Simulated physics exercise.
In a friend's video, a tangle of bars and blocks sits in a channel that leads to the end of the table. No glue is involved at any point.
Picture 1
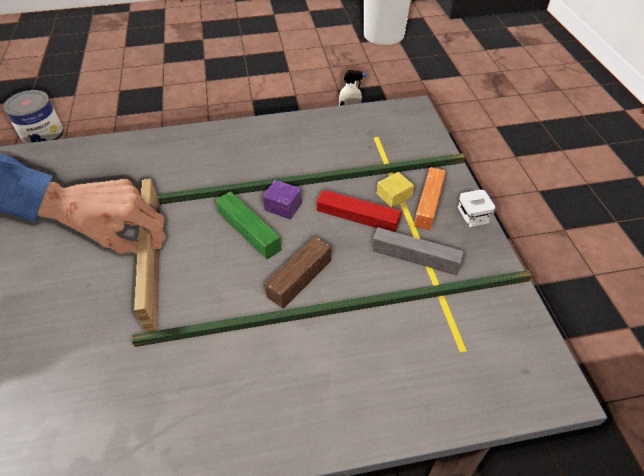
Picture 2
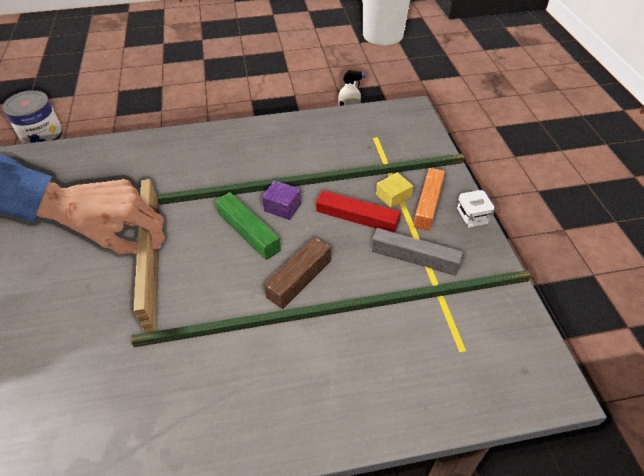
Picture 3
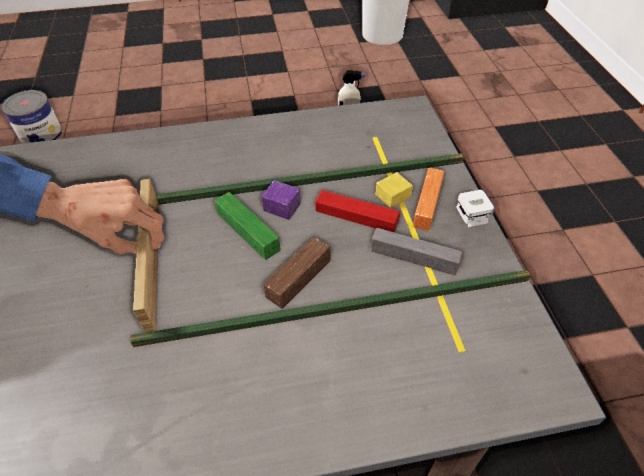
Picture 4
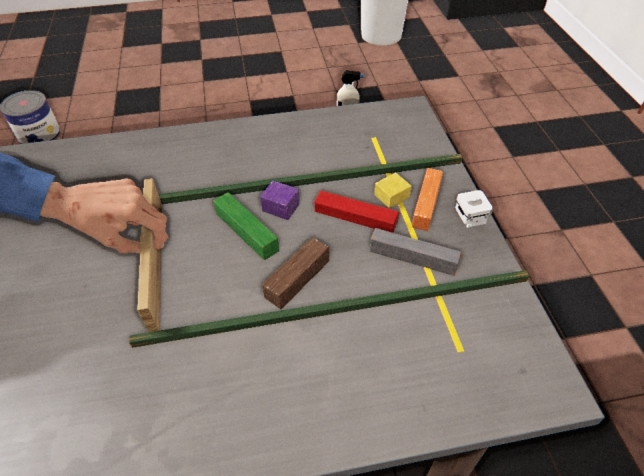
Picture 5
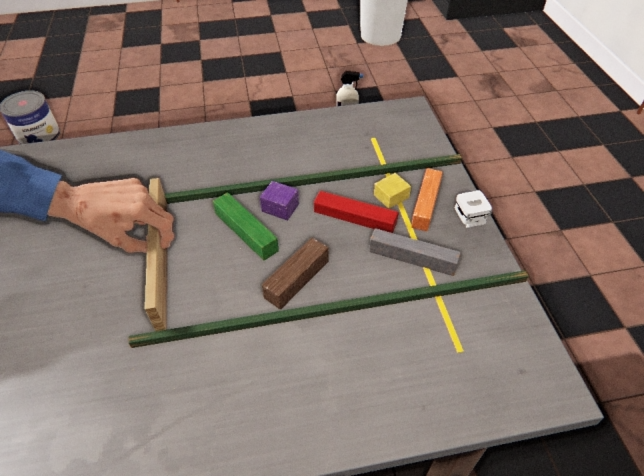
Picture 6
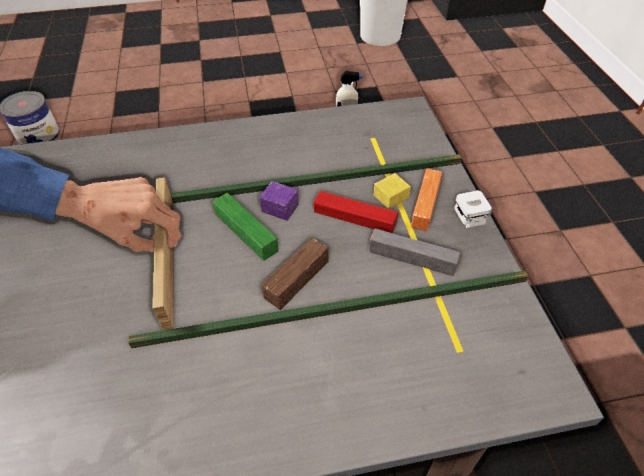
On a grey tabletop above a floor of reddish-brown and black tiles, the view looks down at an angle. Between two green rails lie green, purple, brown, red, grey, yellow and orange pieces, with a yellow line crossing the right side and a small white object beyond. A hand in a blue sleeve holds a pale wooden board upright at the left, then slides it slightly right, while the pieces stay put and the camera barely shifts.
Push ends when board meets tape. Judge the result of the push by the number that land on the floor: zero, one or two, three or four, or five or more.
The number that land on the floor is one or two.
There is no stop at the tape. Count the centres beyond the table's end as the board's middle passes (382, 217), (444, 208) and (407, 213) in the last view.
In order of the places given, that's 0, 5 and 2.
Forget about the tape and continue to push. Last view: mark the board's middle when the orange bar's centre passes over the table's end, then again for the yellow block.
I'd put it close to (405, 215), and close to (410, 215) for the other one.
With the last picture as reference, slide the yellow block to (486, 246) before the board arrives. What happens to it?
In the end it hangs on.
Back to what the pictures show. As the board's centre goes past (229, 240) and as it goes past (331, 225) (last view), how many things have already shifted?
That makes 1 at the first spot and 7 at the second.
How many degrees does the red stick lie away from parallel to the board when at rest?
Some 5 degrees.
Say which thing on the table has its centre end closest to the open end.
Yellow block.
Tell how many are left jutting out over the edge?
That comes to 2 of them.
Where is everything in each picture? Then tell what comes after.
White case (475, 208); orange bar (430, 198); yellow block (395, 190); board (149, 251); tape (412, 225), in the first frame.
Orange bar (430, 199); board (148, 251), in the second frame.
Yellow block (394, 190); purple block (282, 200), in the third frame.
White case (473, 209); red stick (356, 212), in the fourth frame.
Orange bar (427, 199); brown bar (297, 272), in the fifth frame.
White case (472, 210); orange bar (427, 199); yellow block (392, 191); board (165, 249); tape (409, 226), in the sixth frame.
Early on, none off yet; white case at rest near (472, 210); orange bar at rest near (427, 199); yellow block at rest near (392, 191).
A while later, none off yet; white case at rest near (472, 210); orange bar travelled a little near (437, 201); yellow block travelled about its own width near (409, 185).
Finally, the number that fall off is one or two; lost, orange bar and white case.
